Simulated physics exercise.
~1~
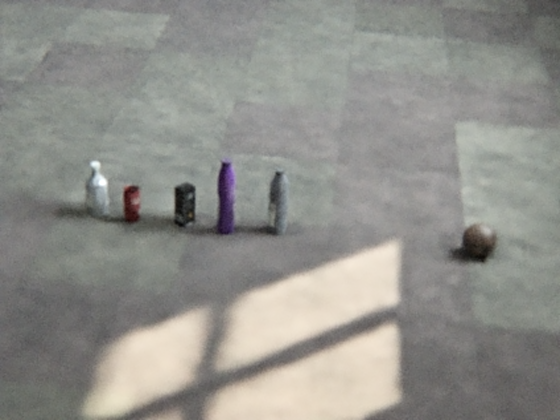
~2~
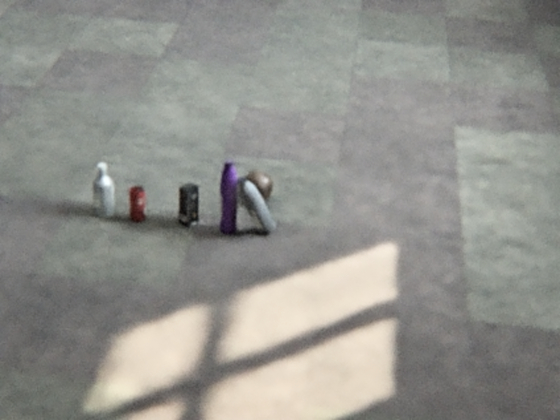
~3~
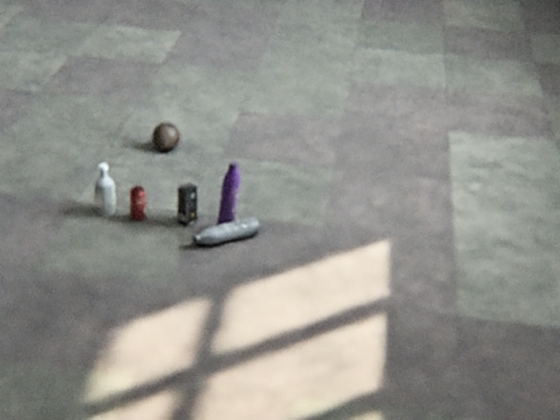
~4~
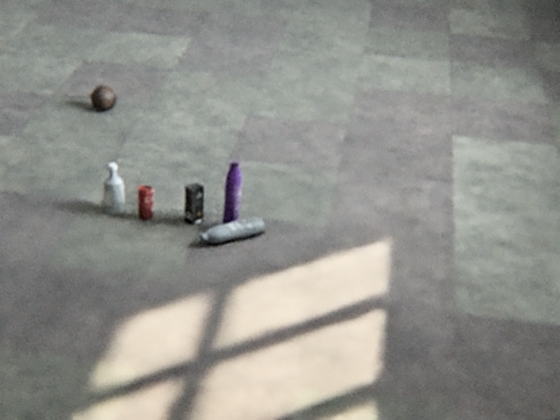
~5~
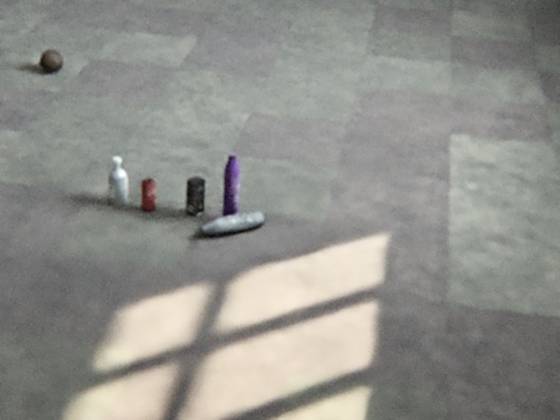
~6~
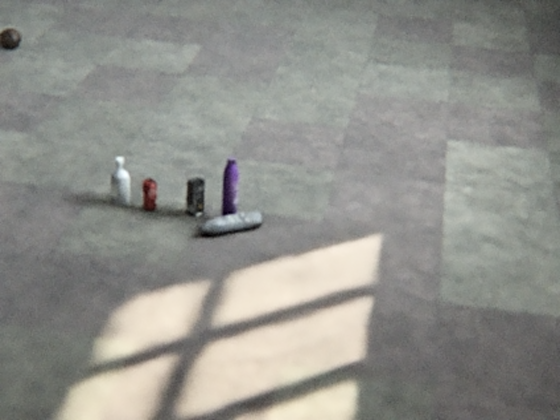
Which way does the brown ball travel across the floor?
The brown ball travels to the left, moving away toward the upper left after it meets the grey bottle.
